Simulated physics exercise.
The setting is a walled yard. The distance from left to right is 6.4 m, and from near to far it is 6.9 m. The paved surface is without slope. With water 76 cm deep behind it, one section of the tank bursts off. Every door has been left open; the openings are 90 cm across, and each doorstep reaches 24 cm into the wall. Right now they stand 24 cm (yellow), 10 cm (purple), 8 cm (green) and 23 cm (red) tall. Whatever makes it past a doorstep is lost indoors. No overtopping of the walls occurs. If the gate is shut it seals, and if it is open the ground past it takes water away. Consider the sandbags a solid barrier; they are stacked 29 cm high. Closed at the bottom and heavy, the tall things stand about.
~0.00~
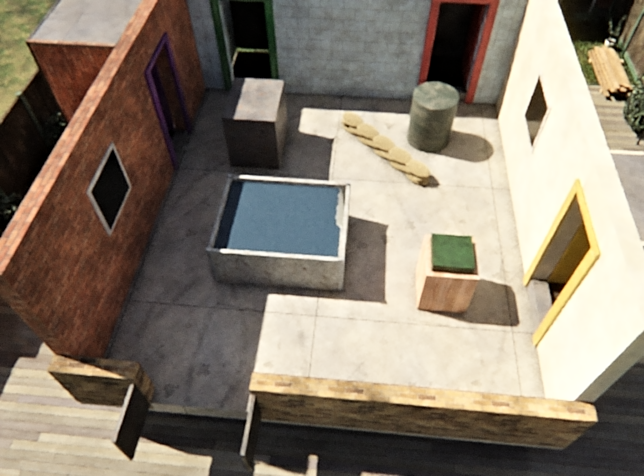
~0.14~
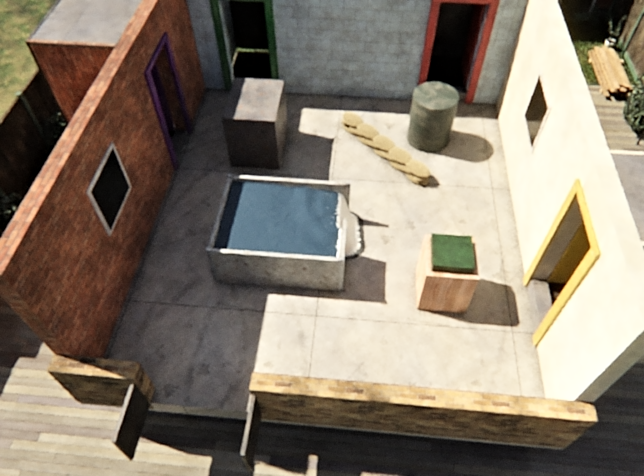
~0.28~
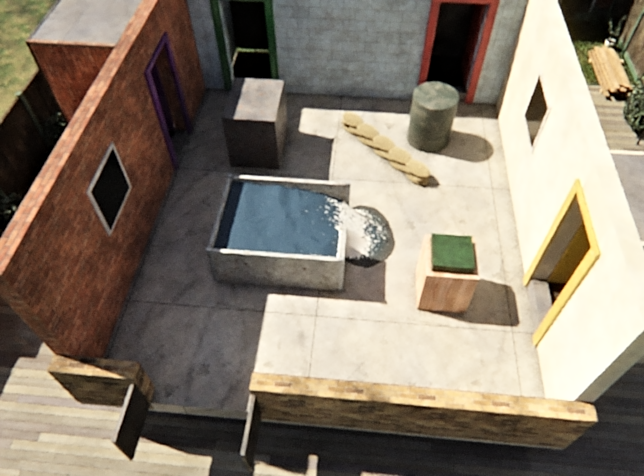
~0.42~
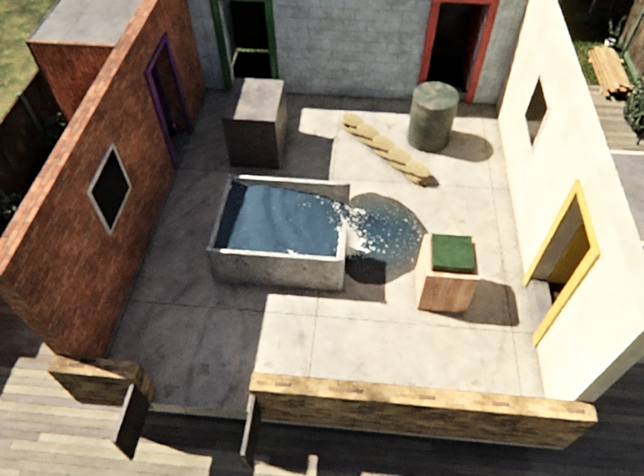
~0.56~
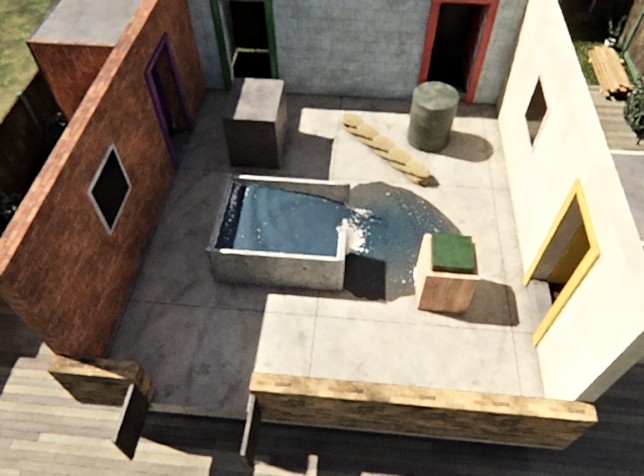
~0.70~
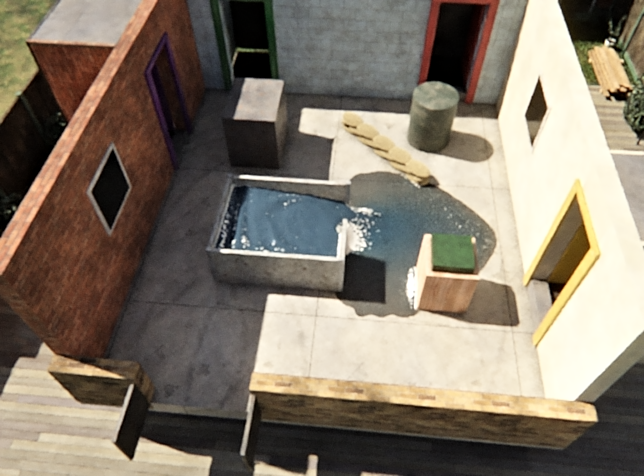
Water bursts through the right side of a raised rectangular tank in a walled yard, splashes onto the paved floor, then fans out in a widening dark sheet, reaching a wooden box with a green top and a striped barrier.
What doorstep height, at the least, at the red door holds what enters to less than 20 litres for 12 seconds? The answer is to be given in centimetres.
A height of roughly 14.5 cm.
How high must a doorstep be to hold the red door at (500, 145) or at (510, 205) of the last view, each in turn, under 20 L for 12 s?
About 10.0 cm for the first and 21 cm for the second.
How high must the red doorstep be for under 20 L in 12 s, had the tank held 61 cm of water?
The step would need to be some 10.5 cm high.
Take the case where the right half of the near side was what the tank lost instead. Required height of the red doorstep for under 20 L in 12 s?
If so: Around 7.5 cm.
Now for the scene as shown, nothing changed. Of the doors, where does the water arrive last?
That would be the purple door.
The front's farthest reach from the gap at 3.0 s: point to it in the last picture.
At about (492, 105).
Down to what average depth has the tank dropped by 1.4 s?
It averages close to 50 centimetres.
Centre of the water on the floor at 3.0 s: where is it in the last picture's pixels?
It lies near (383, 232) in the last picture.
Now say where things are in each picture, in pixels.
The tank at (282, 218) is whole and still, 76 cm deep; the red door at (452, 61) is dry, in the first frame.
The gap is at (344, 225), the front 0.3 m out at (360, 249); the back of the tank holds 76 cm, in the second frame.
The gap is at (344, 225), the front 0.8 m out at (388, 249); the back of the tank holds 76 cm, in the third frame.
Water pours out at (344, 226) and has run 1.4 m, to a hidden place; about 7 cm deep outside, 75 cm at the back, in the fourth frame.
Water pours out at (344, 226) and has run 2.0 m, to a hidden place; about 5 cm deep outside, 69 cm at the back, in the fifth frame.
The front is at (490, 245), 2.5 m from the gap at (344, 226); 4.7 m2 of floor is wet, 63 cm left at the back; 2.6 m in a straight line remain to the red door at (452, 61), in the sixth frame.
After 1.4 s water covers 20 % of the floor, deepest (34 cm) near (519, 270); it has not reached the red door.
After 3.0 s water covers 40 % of the floor, deepest (25 cm) near (521, 279); 15 cm at the red door, 0 litres in over its 23 cm doorstep.
After 12.0 s water covers 95 % of the floor, deepest (10 cm) near (157, 218); 7 cm at the red door, 0 litres in over its 23 cm doorstep.
At the red door as built, the water arrived by 2.5 s and peaked near 20 cm at 3.6 s.
Run again over the same 12 s with other heights there, 31 litres in over 13 cm, 6 litres over 17.5 cm. The limit of 20 litres is kept from about 14.5 cm up.
